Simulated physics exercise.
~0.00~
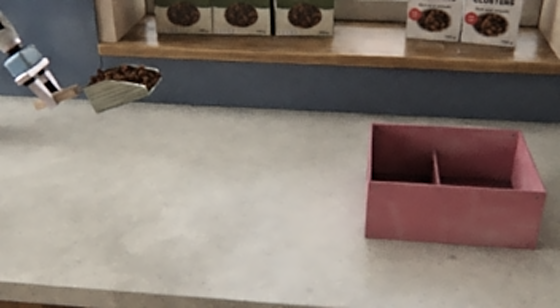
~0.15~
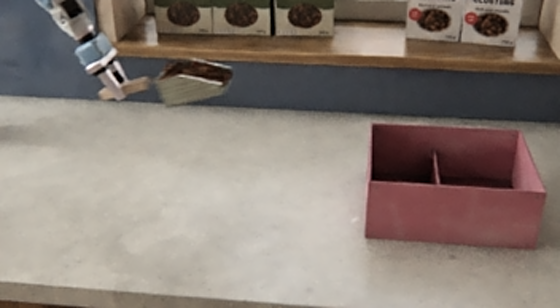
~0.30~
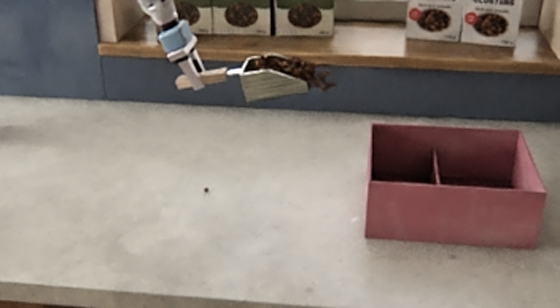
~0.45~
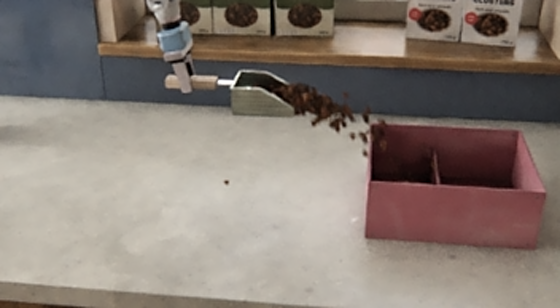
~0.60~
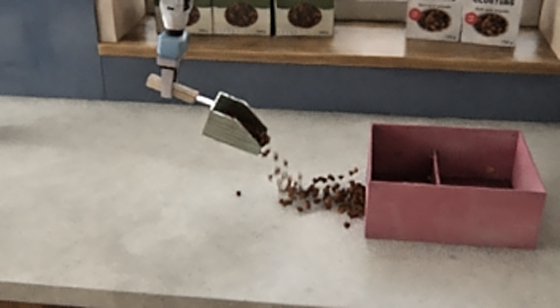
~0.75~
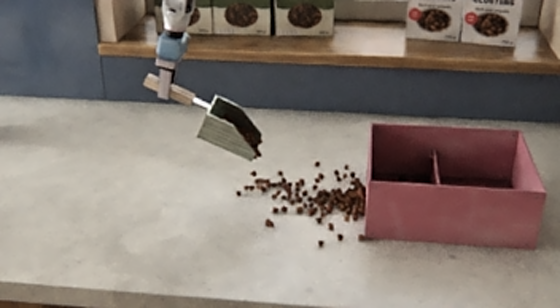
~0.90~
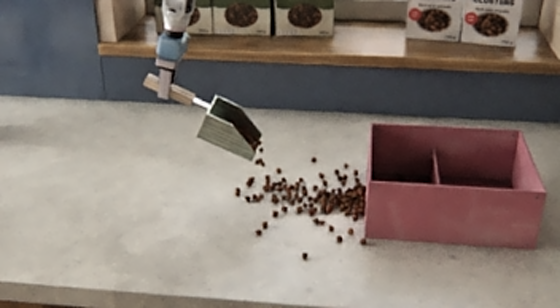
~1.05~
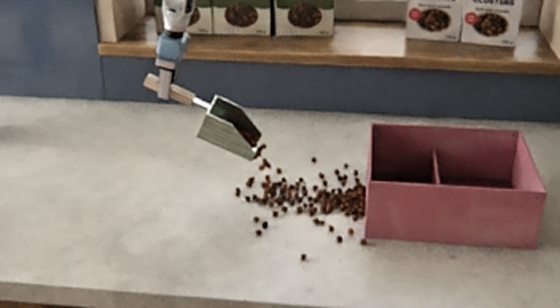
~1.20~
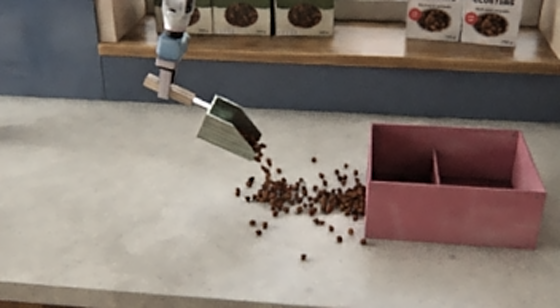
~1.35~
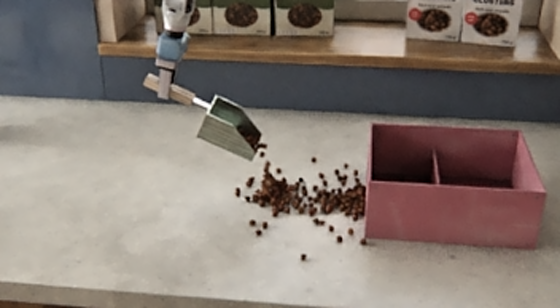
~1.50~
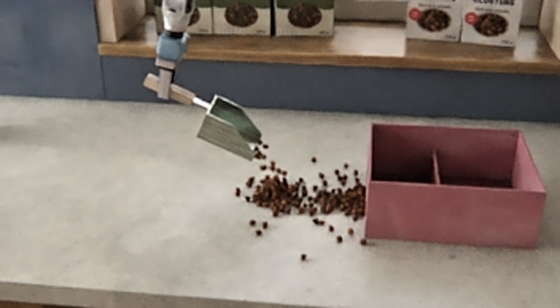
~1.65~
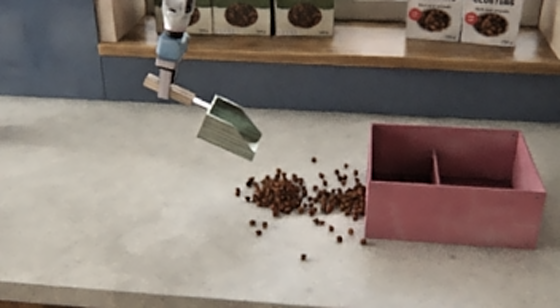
A robot arm tips a scoop of brown pellets, spilling most beside a pink box.
